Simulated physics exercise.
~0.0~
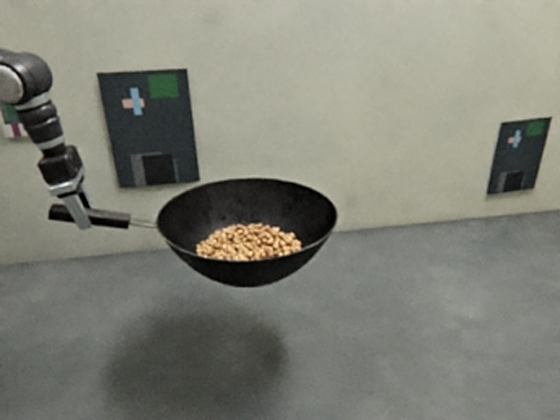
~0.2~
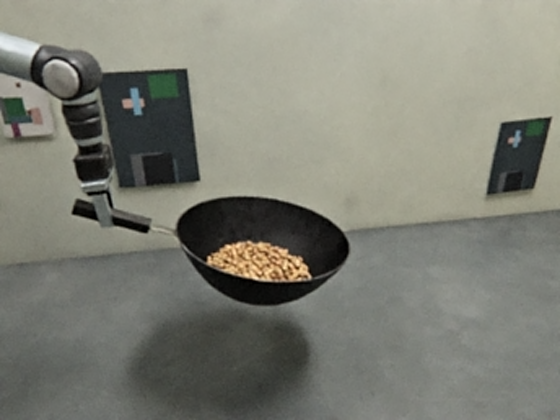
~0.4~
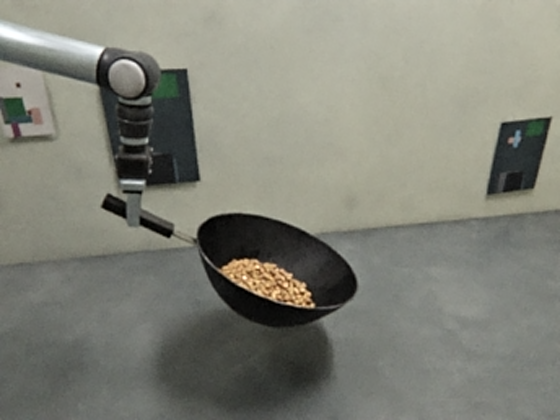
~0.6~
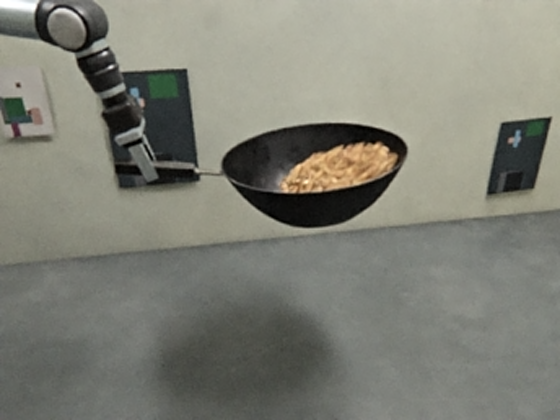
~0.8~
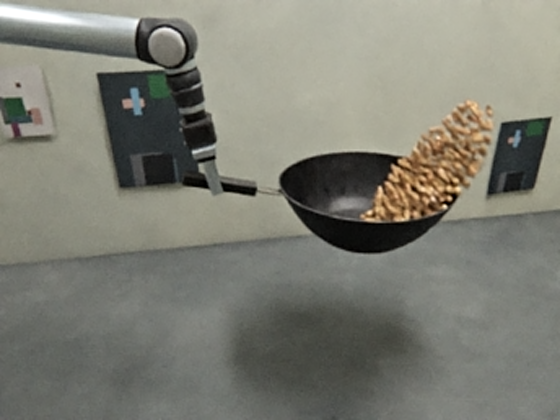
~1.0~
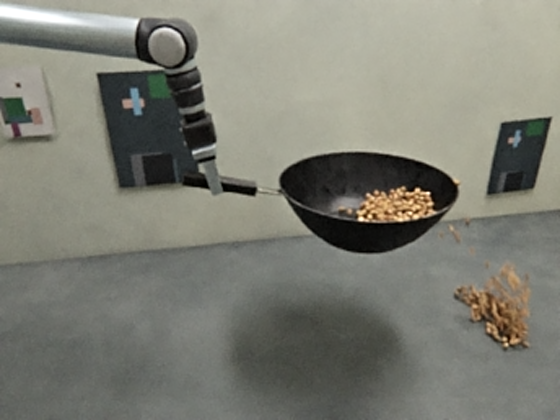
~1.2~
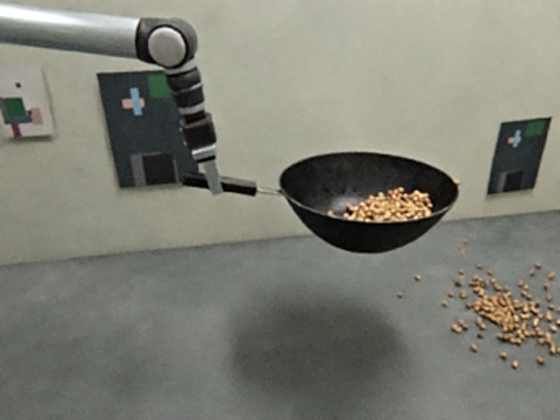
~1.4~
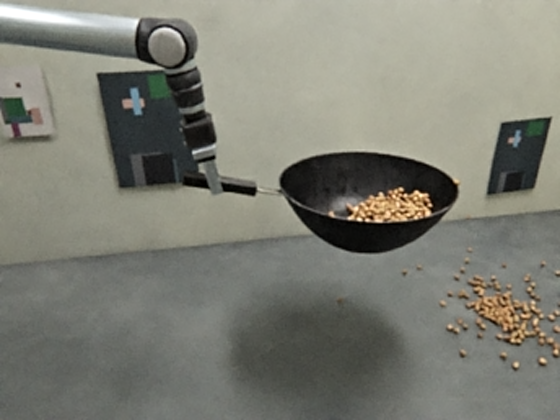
A robot arm holding a black wok of dried beans dipped and tipped it, then swung it up and to the right, flinging many beans over the far rim; they scattered across the grey floor while the rest stayed in the still wok.
